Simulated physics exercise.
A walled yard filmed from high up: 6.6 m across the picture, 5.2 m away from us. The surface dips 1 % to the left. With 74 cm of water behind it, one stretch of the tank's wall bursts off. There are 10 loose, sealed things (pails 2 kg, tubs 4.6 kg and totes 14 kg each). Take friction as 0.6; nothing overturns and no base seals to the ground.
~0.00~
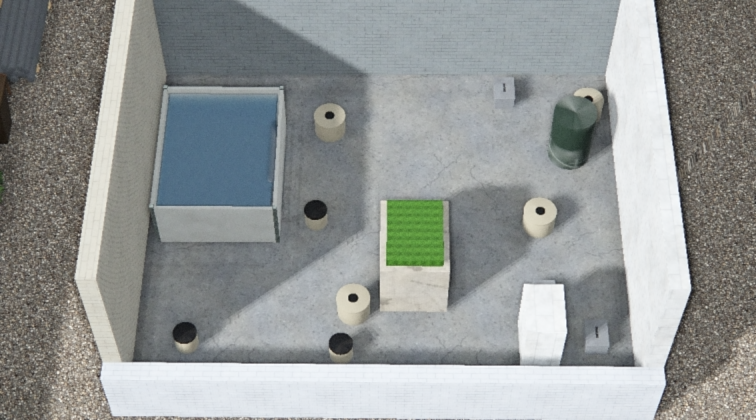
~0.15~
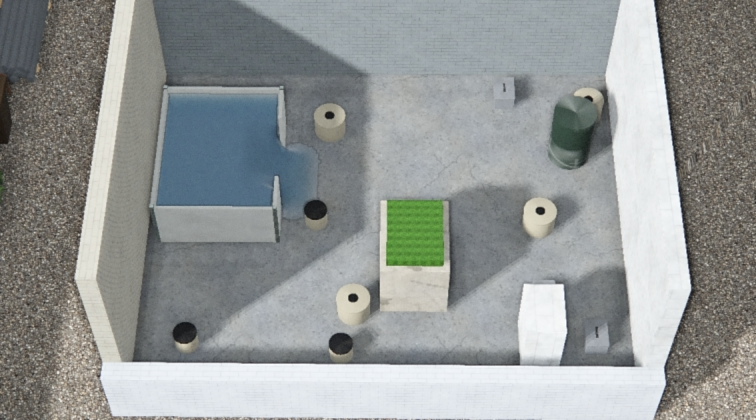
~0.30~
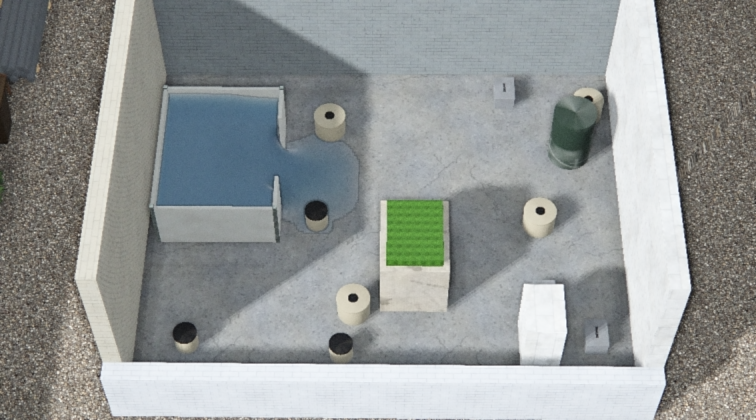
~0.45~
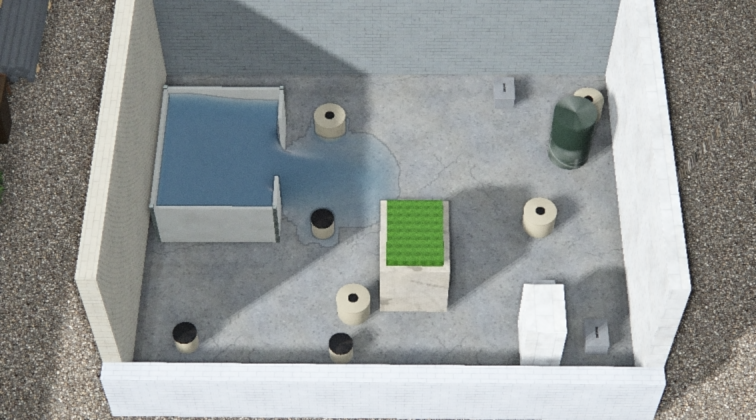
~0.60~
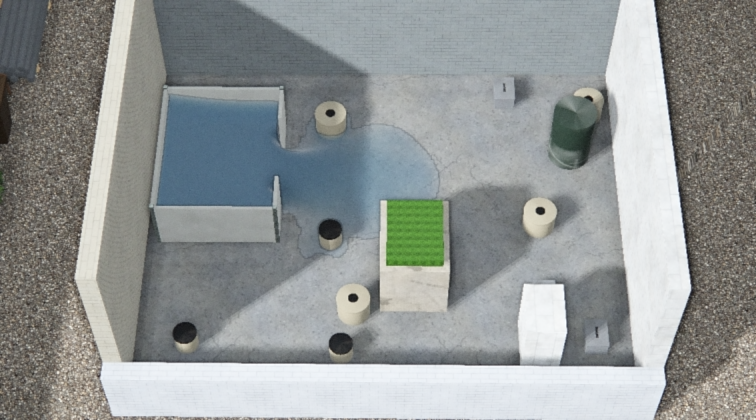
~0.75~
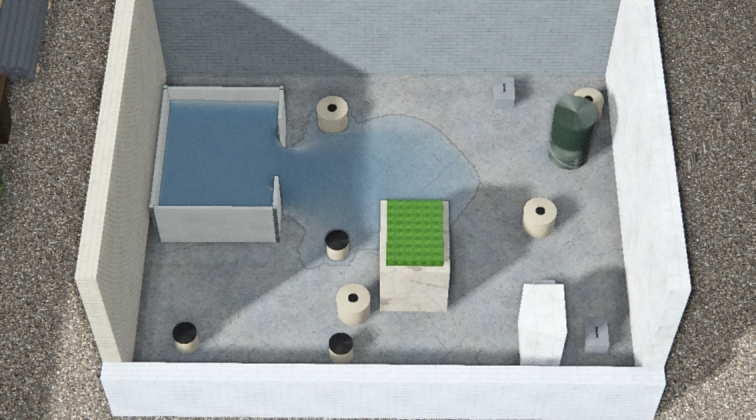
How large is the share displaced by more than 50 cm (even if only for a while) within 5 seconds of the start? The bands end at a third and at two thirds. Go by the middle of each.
It is at least two thirds.
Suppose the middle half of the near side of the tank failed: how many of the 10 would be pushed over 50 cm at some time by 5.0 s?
Then 4.
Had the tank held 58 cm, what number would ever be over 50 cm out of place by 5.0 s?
Then 6.
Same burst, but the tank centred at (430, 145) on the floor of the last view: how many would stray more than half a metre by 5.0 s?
Then 6.
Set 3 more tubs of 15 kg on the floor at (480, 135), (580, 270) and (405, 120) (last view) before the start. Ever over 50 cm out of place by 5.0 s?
In turn: More, more, more.
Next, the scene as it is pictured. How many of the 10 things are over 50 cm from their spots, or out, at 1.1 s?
1 of them.
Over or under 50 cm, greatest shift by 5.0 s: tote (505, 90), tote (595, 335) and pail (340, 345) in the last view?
In turn: Past it, less, more.
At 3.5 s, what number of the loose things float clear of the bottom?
4 of them.
After 1.1 s 1 of 10 are over 50 cm from their spots; 0 afloat.
After 2.2 s 5 of 10 are over 50 cm from their spots; 2 afloat.
After 3.5 s 6 of 10 are over 50 cm from their spots; 4 afloat.
After 5.0 s 7 of 10 are over 50 cm from their spots, and 7 have been at some point; 5 afloat.
